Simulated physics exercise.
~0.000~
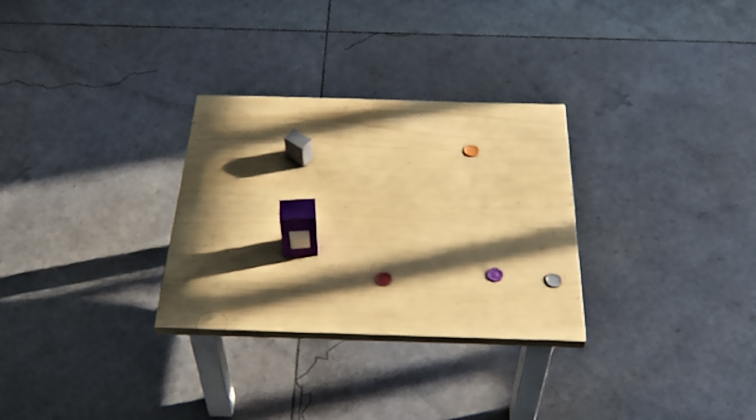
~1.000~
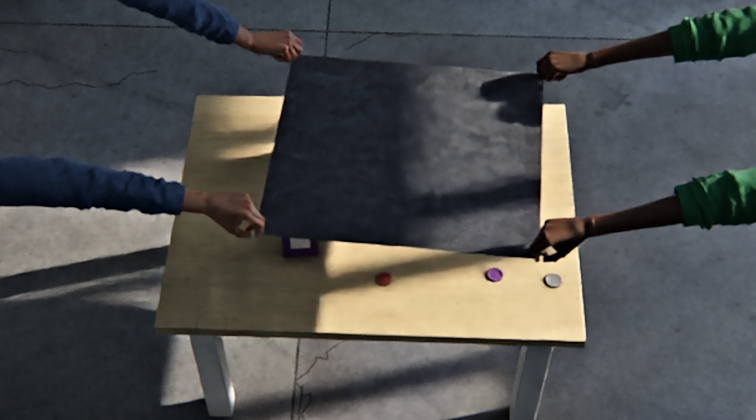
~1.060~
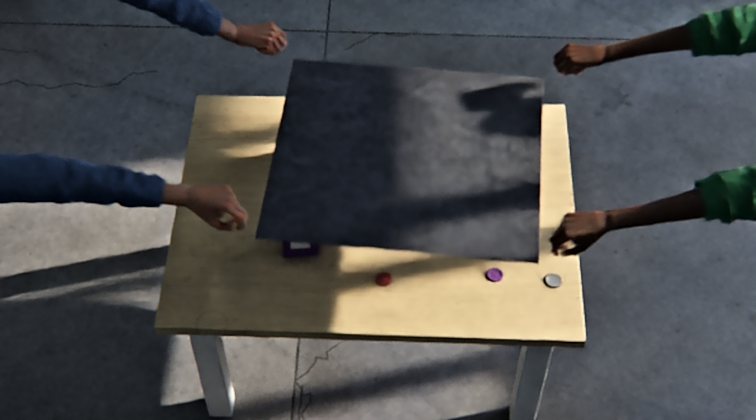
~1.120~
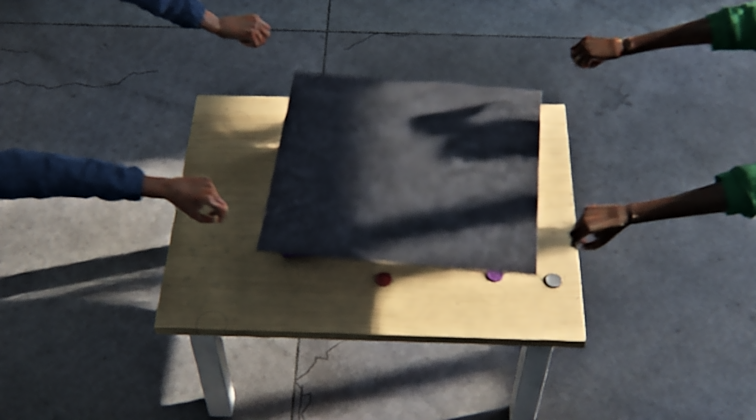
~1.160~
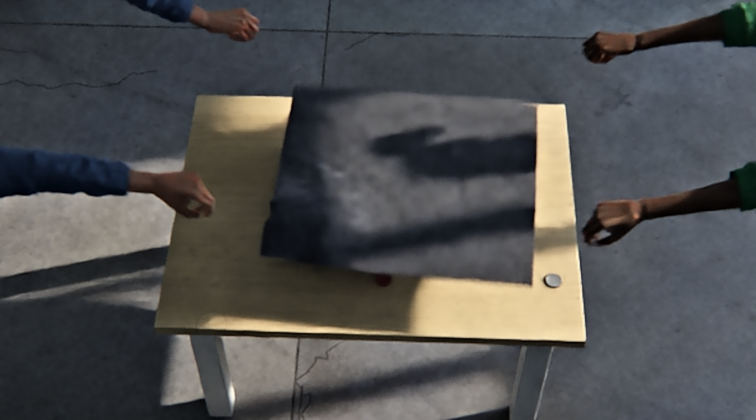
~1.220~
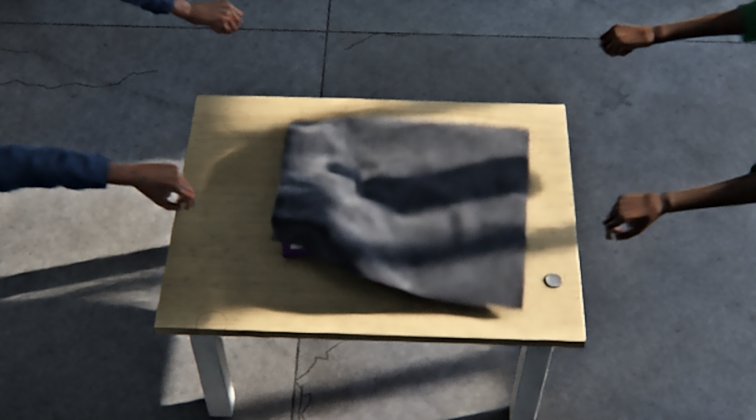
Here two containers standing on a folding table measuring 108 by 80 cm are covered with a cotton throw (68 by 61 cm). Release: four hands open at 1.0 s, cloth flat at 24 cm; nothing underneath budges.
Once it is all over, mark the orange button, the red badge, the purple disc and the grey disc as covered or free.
Orange button - covered. Red badge - covered. Purple disc - covered. Grey disc - free.
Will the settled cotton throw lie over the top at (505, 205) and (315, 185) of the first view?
The first spot ends up draped over, the second left open.
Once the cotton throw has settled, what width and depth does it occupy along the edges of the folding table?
Roughly 56 cm by 64 cm.
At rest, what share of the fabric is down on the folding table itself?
85 %, roughly.
At 1.4 s, 65 % of it is down, spanning 67 by 64 cm, above orange button, purple disc, red badge.
At 1.6 s, 75 % of it is down, spanning 67 by 64 cm, above orange button, purple disc, red badge.
At 1.7 s, 80 % of it is down, spanning 62 by 64 cm, above orange button, purple disc, red badge.
At 1.9 s, 80 % of it is down, spanning 66 by 64 cm, above orange button, purple disc, red badge.
At 2.7 s, 85 % of it is down, spanning 56 by 64 cm, above orange button, purple disc, red badge.
